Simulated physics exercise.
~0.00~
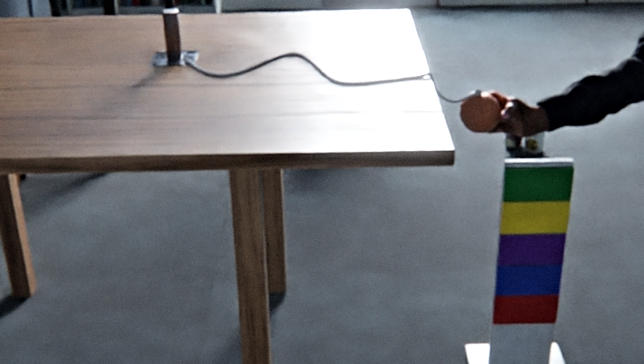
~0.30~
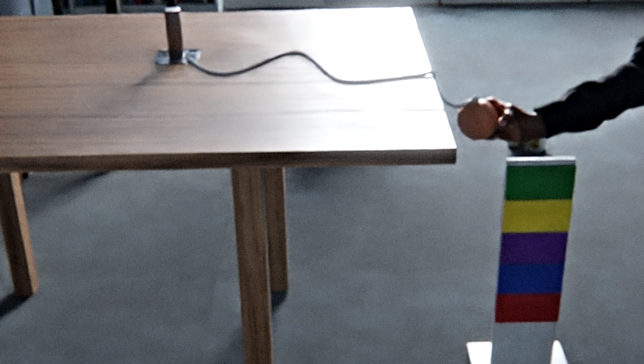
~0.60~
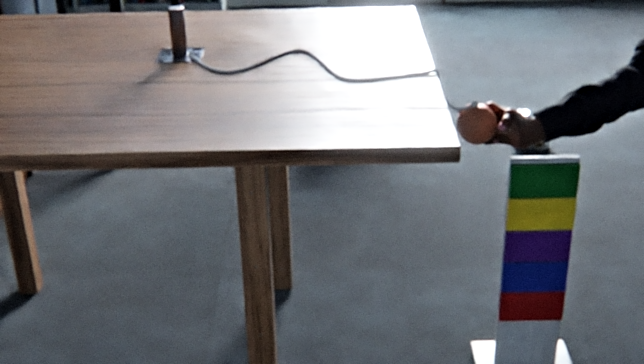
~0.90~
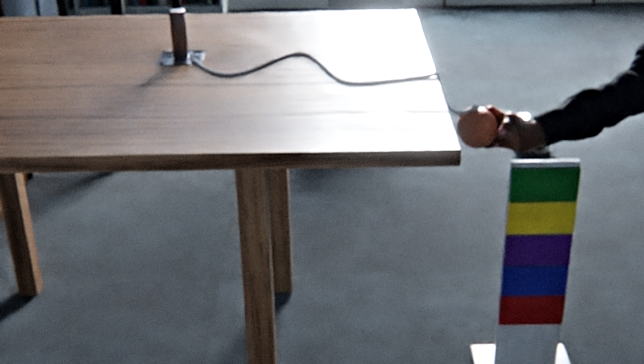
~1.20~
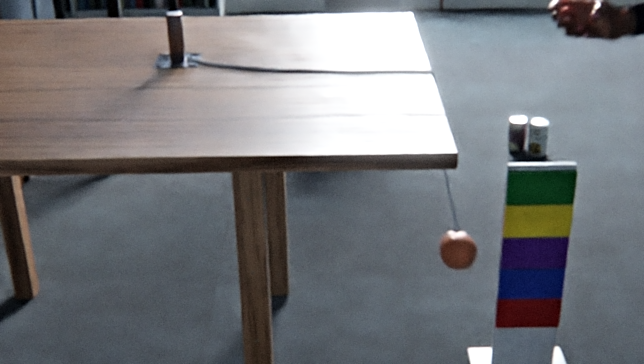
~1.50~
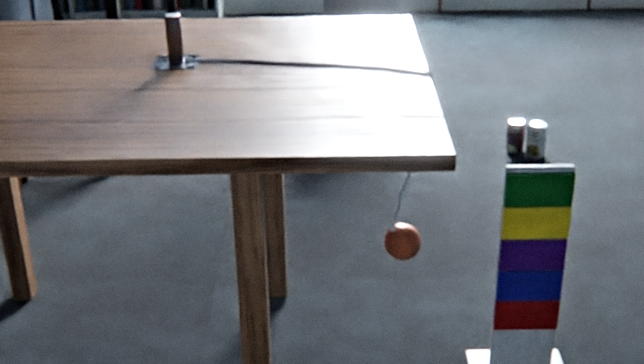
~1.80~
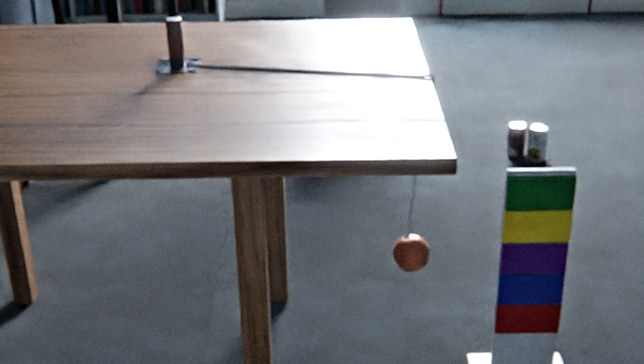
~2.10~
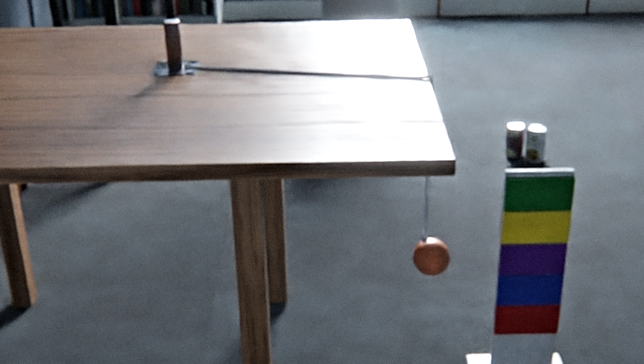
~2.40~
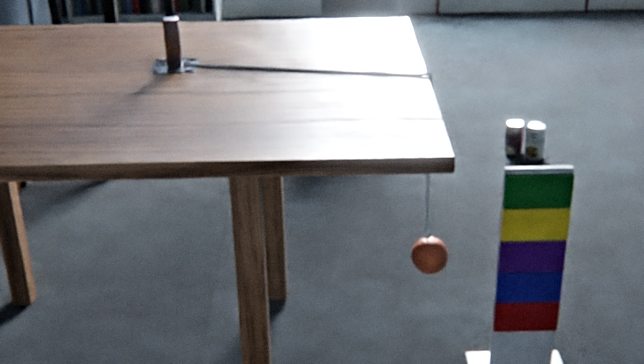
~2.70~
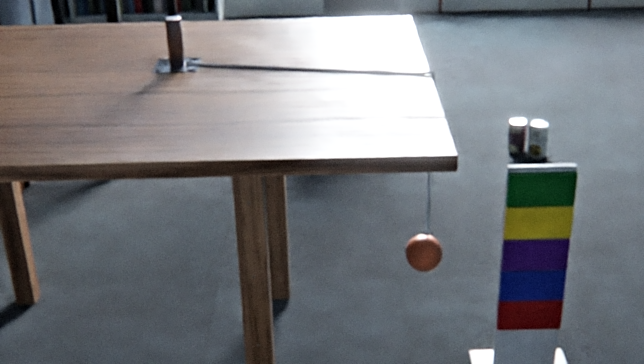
To begin with, a hand holds an orange just off the right edge of a wooden table, with a slack shoelace running back across the tabletop to a small upright post. Beside it stands a board striped green, yellow, purple, blue and red, with two small containers on top. The hand lets go and draws back to the right, and the orange drops until the shoelace pulls straight. It swings left beneath the table edge, then drifts back to the right. Finally it hangs almost still, its centre level with the purple band.
